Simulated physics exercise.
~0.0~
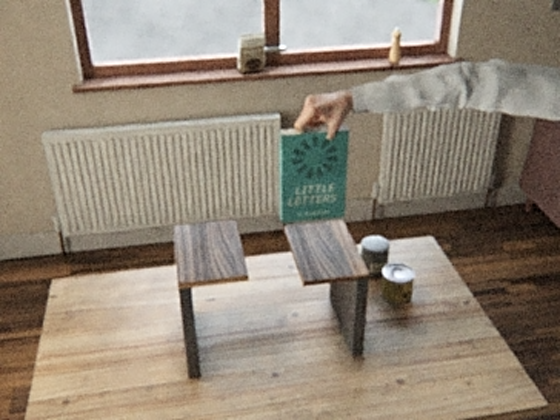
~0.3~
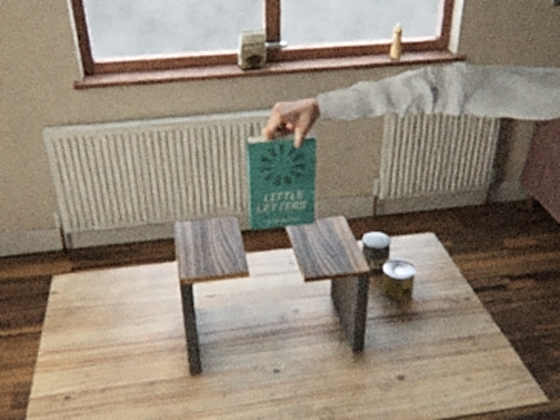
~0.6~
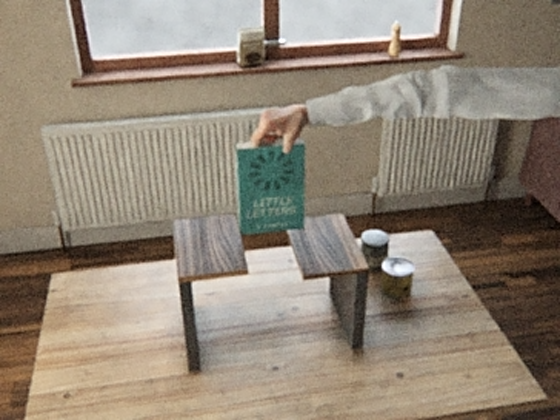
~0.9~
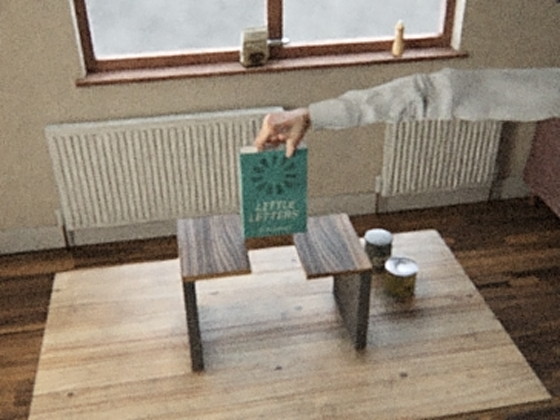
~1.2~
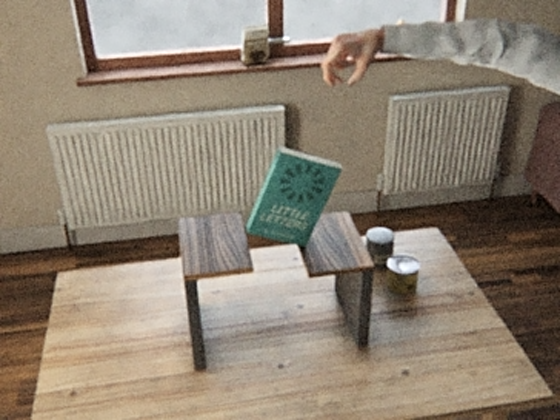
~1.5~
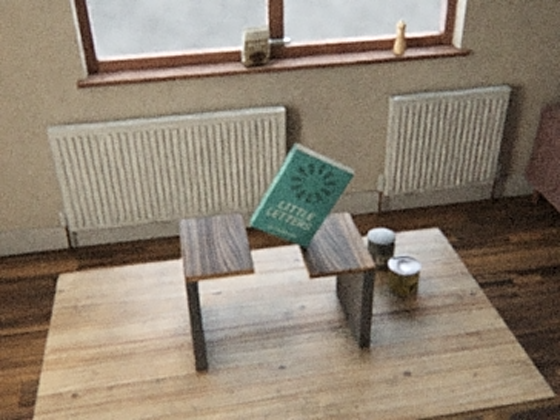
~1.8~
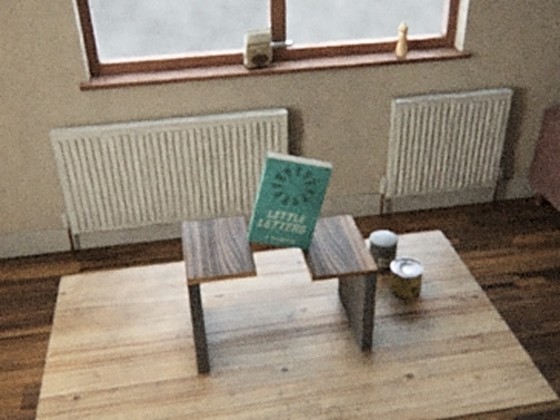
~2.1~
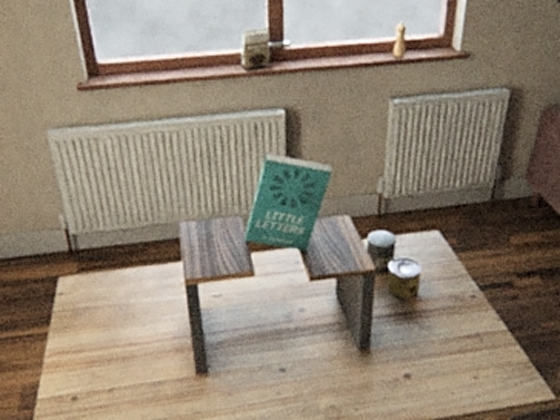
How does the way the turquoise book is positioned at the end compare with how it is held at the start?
At the start the hand holds the turquoise book upright, but at the end it is leaning over to the right, caught at the gap between the supports.
